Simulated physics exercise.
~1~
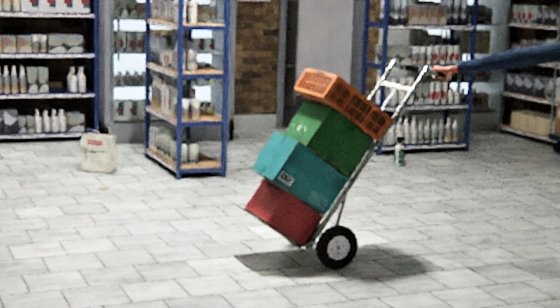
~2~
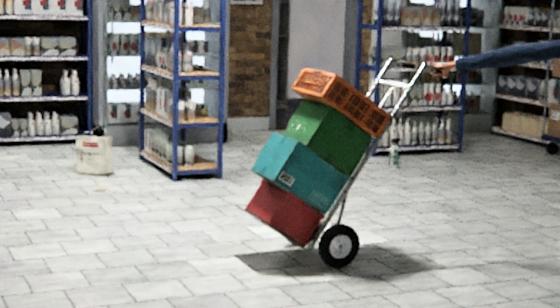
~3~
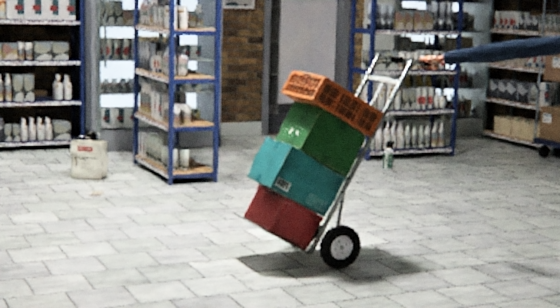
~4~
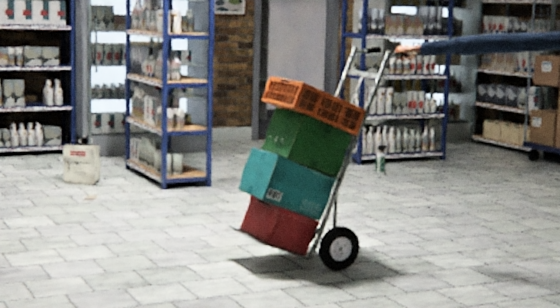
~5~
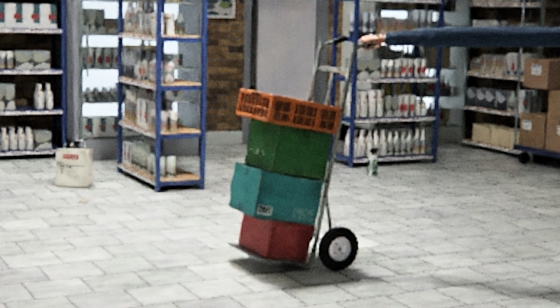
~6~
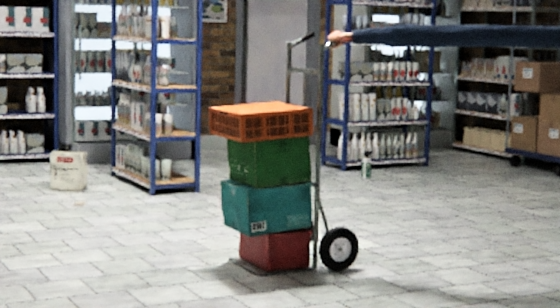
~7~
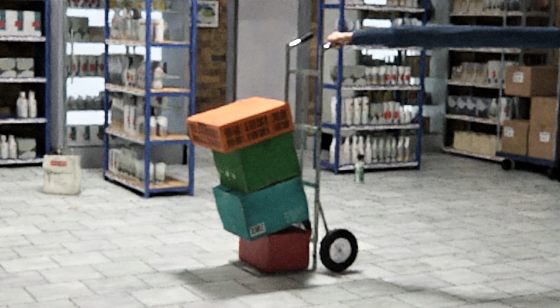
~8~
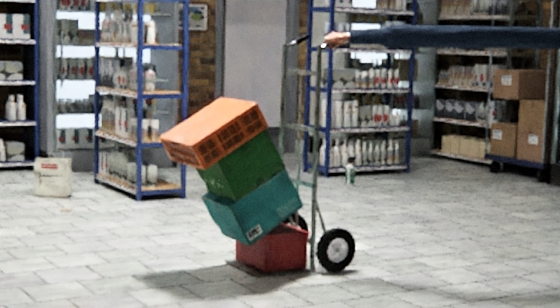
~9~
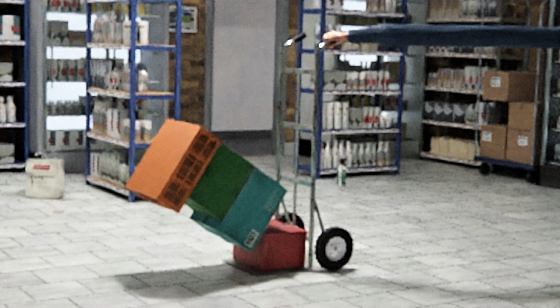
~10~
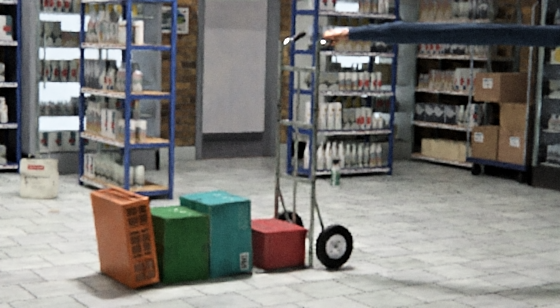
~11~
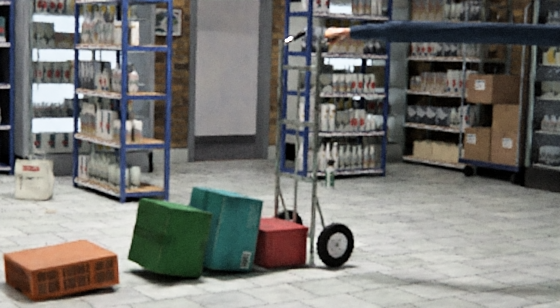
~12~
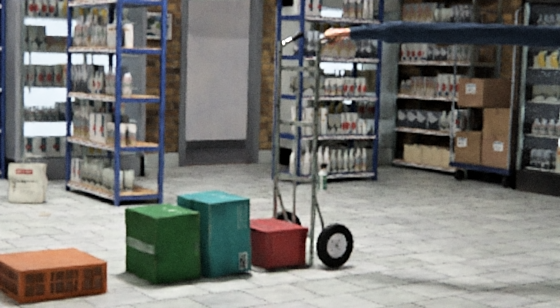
The clip opens on a tilted two-wheeled hand truck stacked with a red tote, a turquoise parcel, a green box and an orange crate on top, in a tiled room lined with shelves of bottles. An outstretched arm at the right holds the handle and swings the truck upright. As it stops, the upper three items keep tipping left while the red tote stays put. They topple together onto the floor, and the orange crate flops over farthest left. Finally, the green and turquoise boxes rest beside the red tote, with the truck still standing.
